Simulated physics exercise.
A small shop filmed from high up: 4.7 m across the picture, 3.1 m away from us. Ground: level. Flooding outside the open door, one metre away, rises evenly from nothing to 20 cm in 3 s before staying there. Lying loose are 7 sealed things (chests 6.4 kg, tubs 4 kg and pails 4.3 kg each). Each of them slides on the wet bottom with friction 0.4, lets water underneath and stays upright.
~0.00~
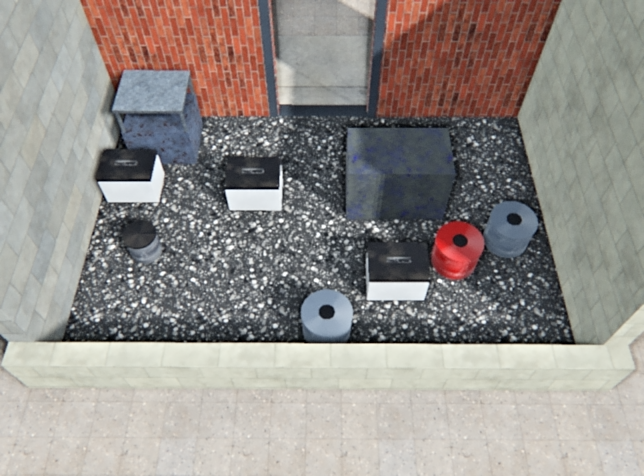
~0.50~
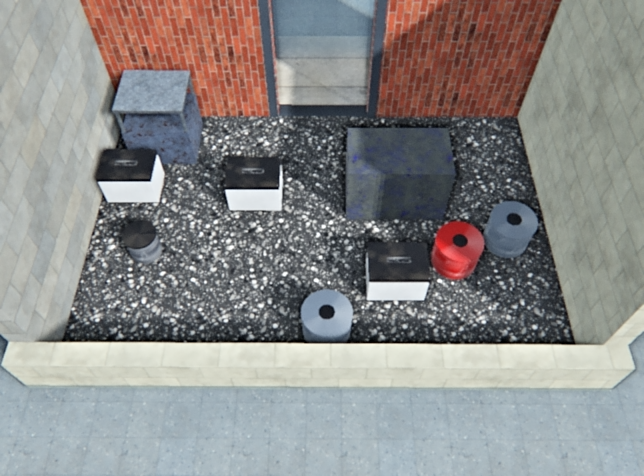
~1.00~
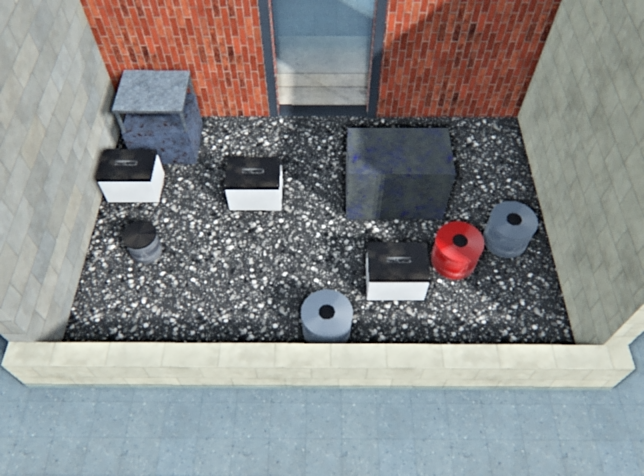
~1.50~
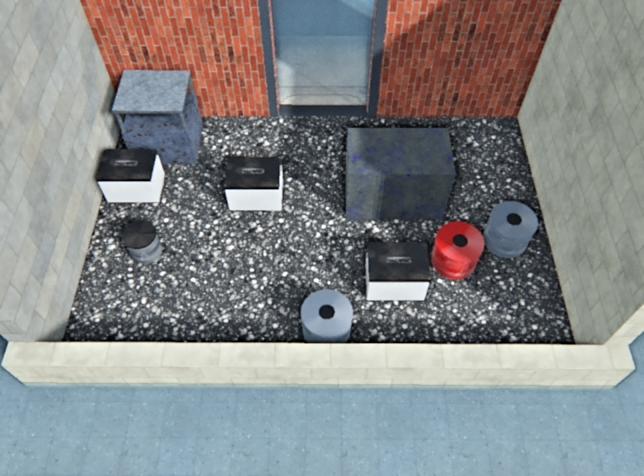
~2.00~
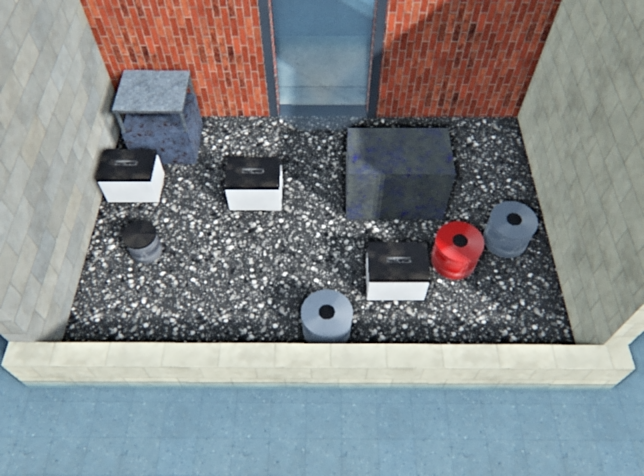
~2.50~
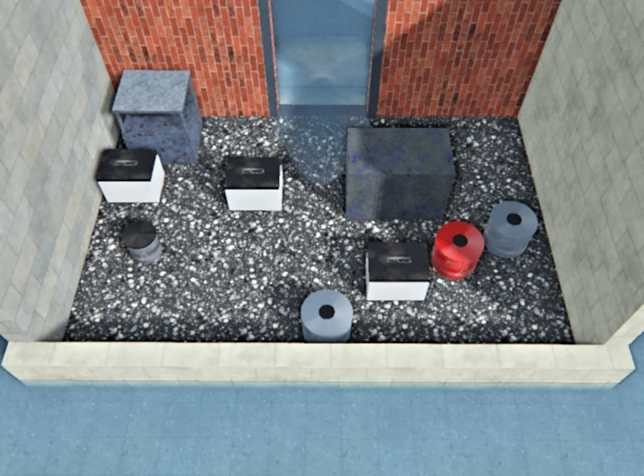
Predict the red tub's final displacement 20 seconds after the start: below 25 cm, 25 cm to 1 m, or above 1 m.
My money says it edges along a bit.
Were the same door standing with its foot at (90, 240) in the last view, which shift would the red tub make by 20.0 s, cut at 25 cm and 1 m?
With that change, the red tub travels a long distance.
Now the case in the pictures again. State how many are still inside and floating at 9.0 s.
Count: 7.
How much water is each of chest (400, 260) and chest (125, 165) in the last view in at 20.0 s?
Depth approx. 12 cm / 17 cm.
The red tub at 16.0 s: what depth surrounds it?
10 cm or so.
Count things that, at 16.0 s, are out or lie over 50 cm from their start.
By that point, 5.
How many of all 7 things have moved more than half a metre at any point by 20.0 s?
It works out to 7.
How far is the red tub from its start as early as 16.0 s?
Around 80 cm from the start by that time.
After 4.0 s the red tub is near (460, 241), 0.0 m from its start, aground; 0 afloat.
After 9.0 s the red tub is near (430, 232), 0.3 m from its start, afloat; 7 afloat.
After 16.0 s the red tub is near (404, 293), 0.8 m from its start, afloat; 7 afloat.
After 20.0 s the red tub is near (396, 219), 0.6 m from its start, afloat; 7 afloat.
